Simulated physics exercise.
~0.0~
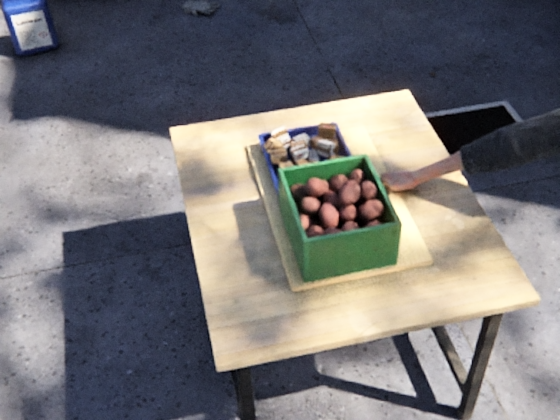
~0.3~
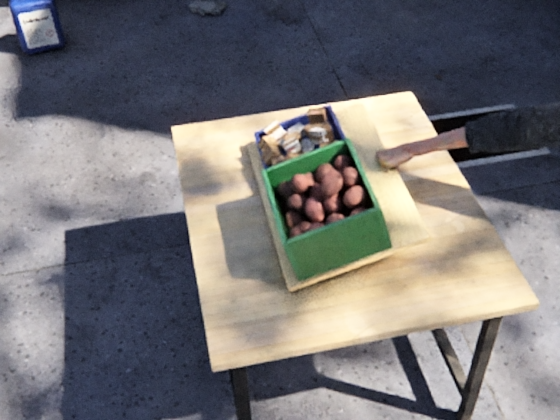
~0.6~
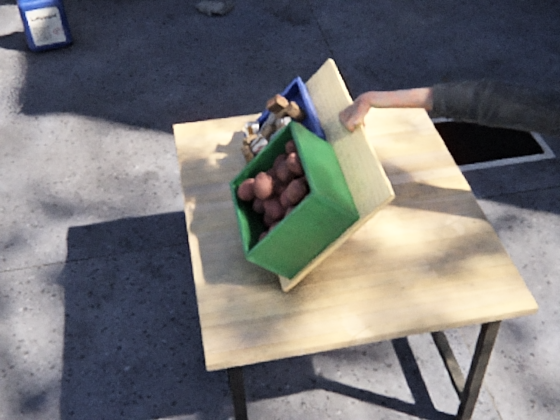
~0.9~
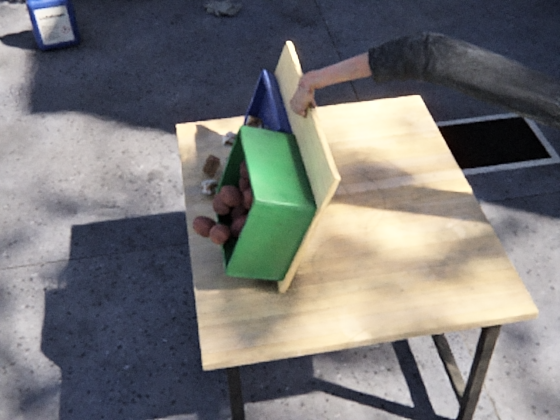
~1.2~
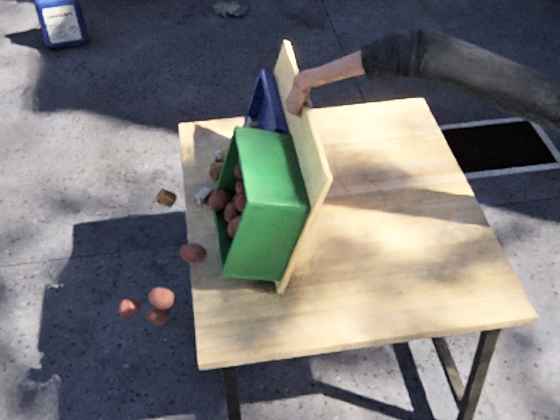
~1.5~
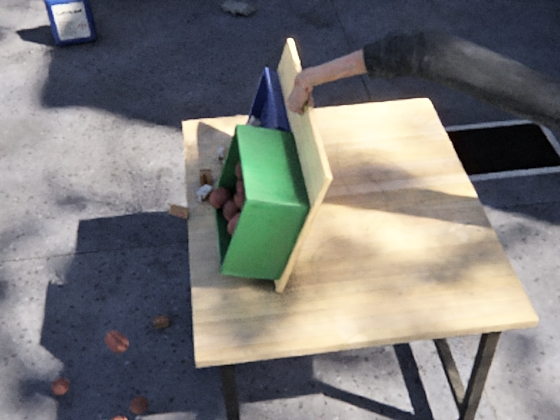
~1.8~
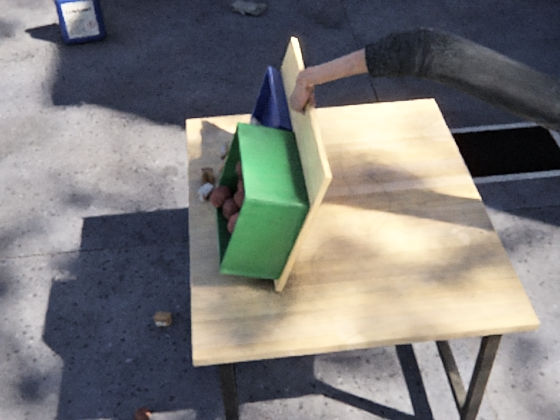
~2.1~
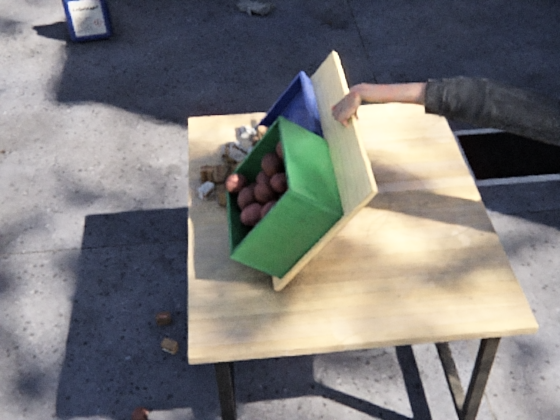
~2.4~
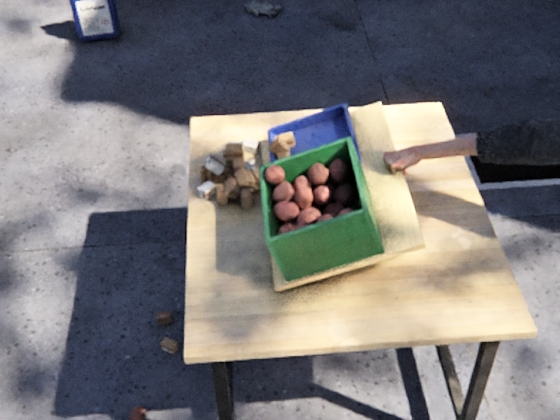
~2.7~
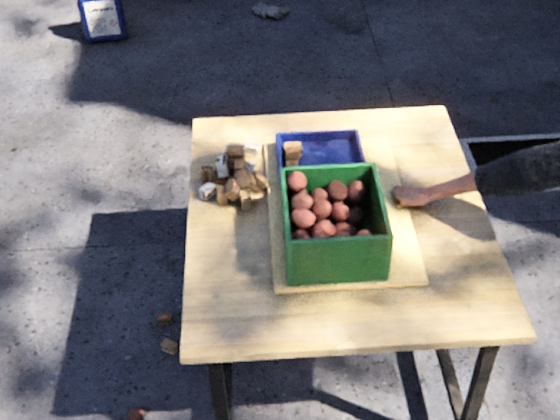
A shelf board carrying a green tote of red potatoes and a blue tote of little parcels lies flat on a wooden table outdoors. A hand at its right side lifts that edge, tipping the board steeply to the left. Parcels slide out of the blue tote onto the tabletop, and a few potatoes tumble from the green one, falling past the table's left edge with some parcels. The hand holds the tilt briefly, then lowers the board flat. Most potatoes remain in the green tote, while the blue one is nearly empty beside a heap of parcels.
